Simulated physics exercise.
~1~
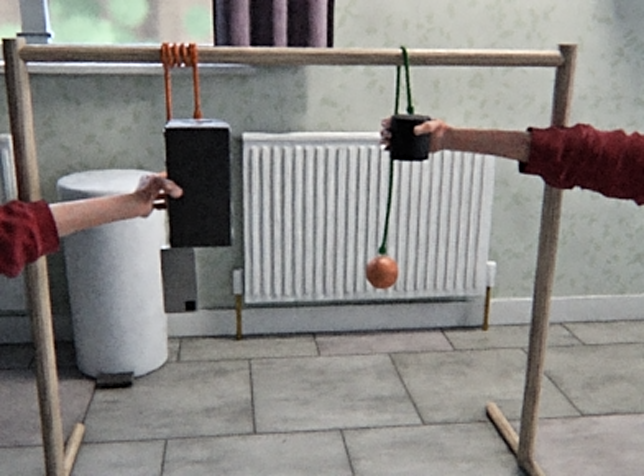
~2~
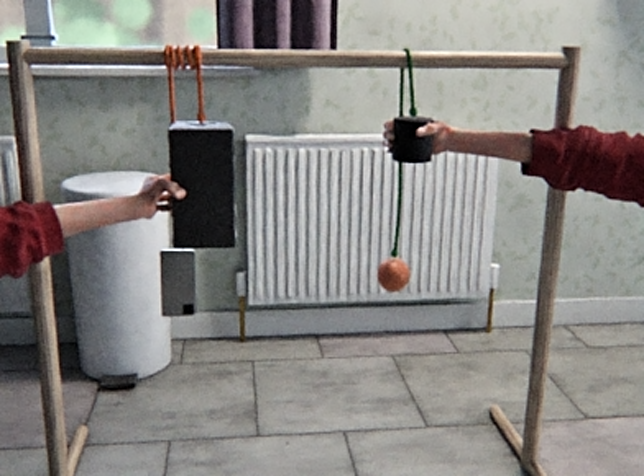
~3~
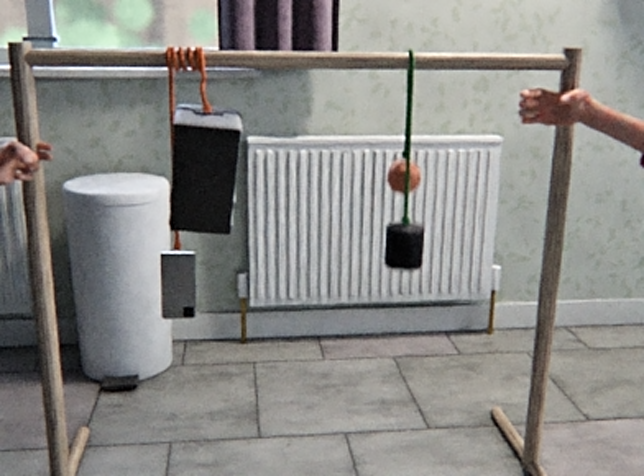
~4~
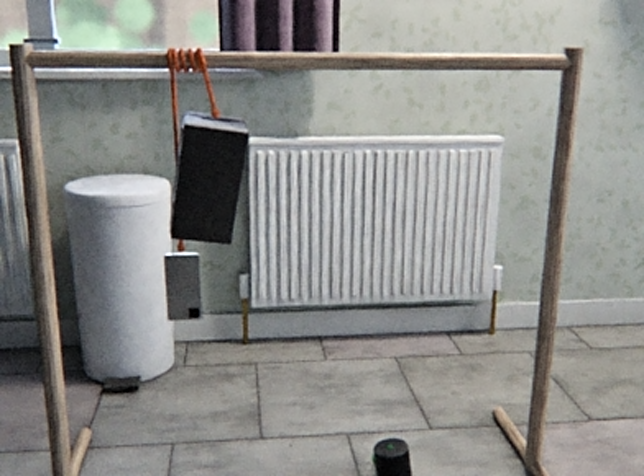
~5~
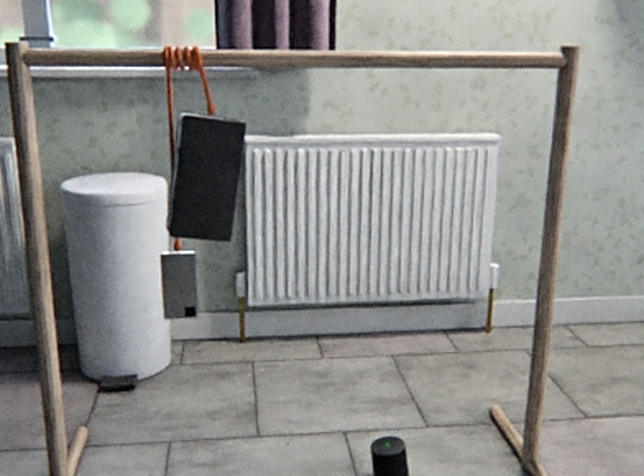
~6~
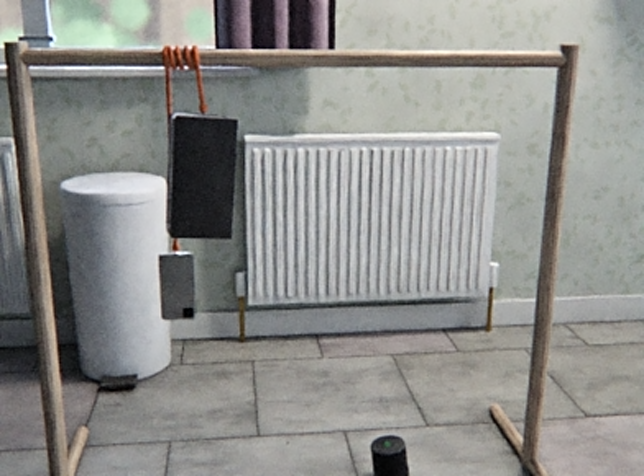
A small black cylinder on a green cord is held by a hand at the right of a wooden rail, with an orange ball dangling from the cord's other end, in a tiled room seen from the front by a slightly swaying camera. At left, another hand steadies a dark grey case on an orange rope wrapped around the rail, a small pale grey box hanging below, before a white bin and radiator. Both hands let go and draw away. The cylinder drops while the ball rises, and the case tilts. The cylinder ends on the floor, the ball out of sight, and the case stays hanging, slightly tilted.
